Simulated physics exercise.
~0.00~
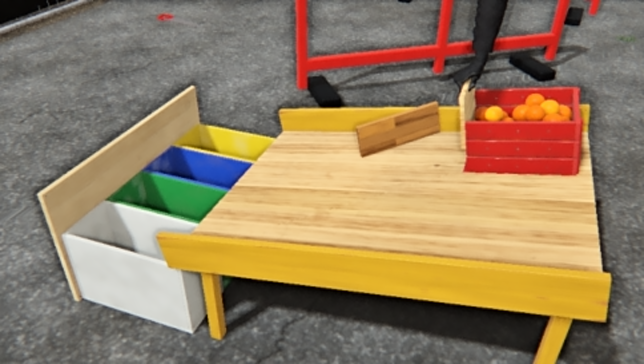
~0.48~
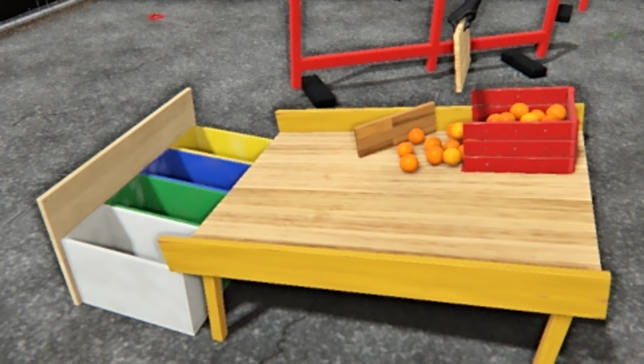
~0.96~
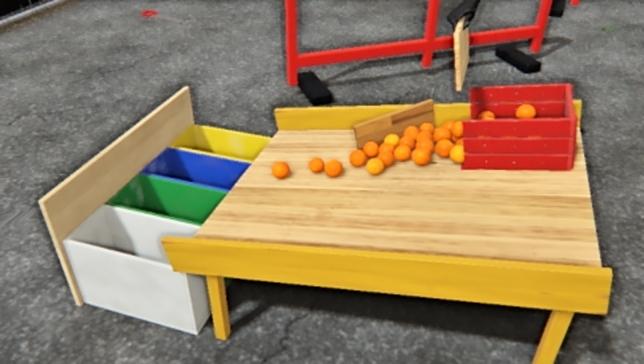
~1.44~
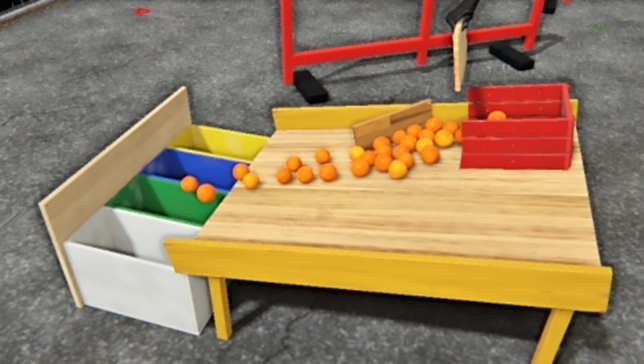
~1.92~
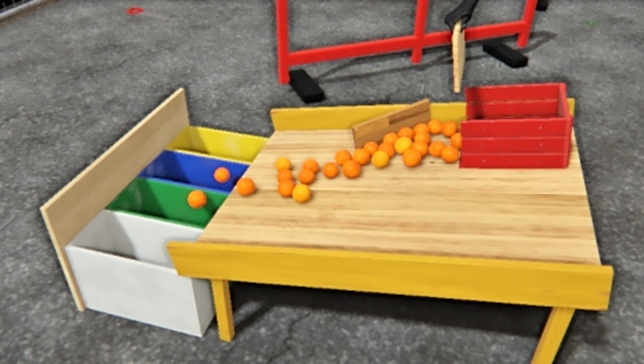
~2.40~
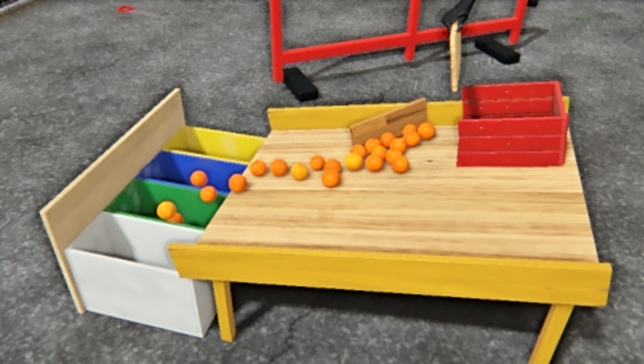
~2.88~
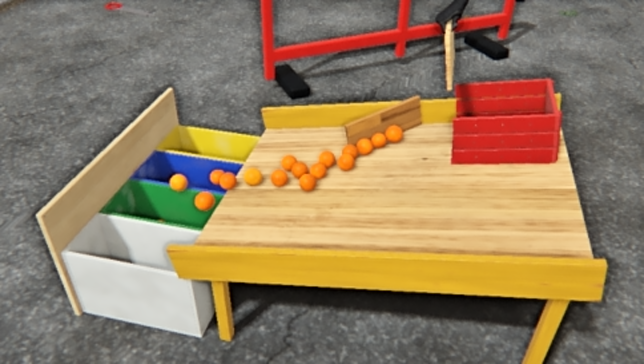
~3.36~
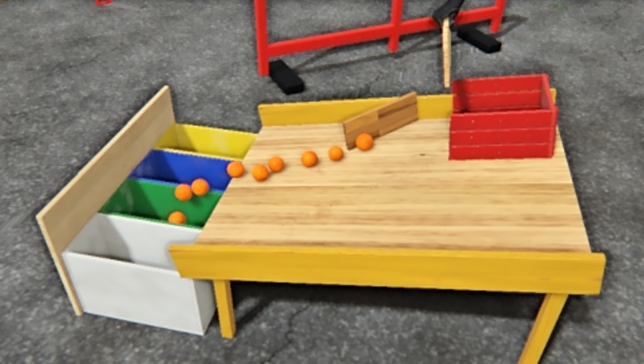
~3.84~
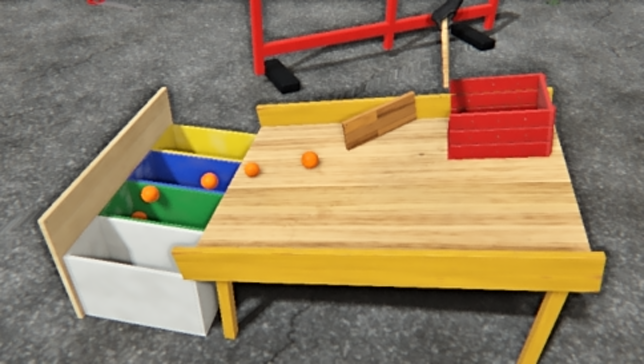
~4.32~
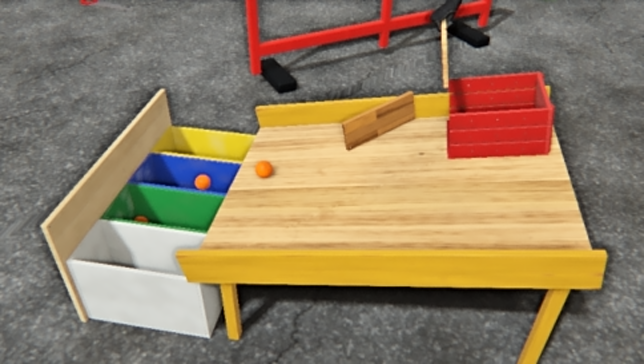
A sloping wooden table held a red crate of oranges, and once its gate lifted away they spilled out past an angled board, rolled left and dropped mostly into the green and blue bins, leaving one orange still near the table's edge.
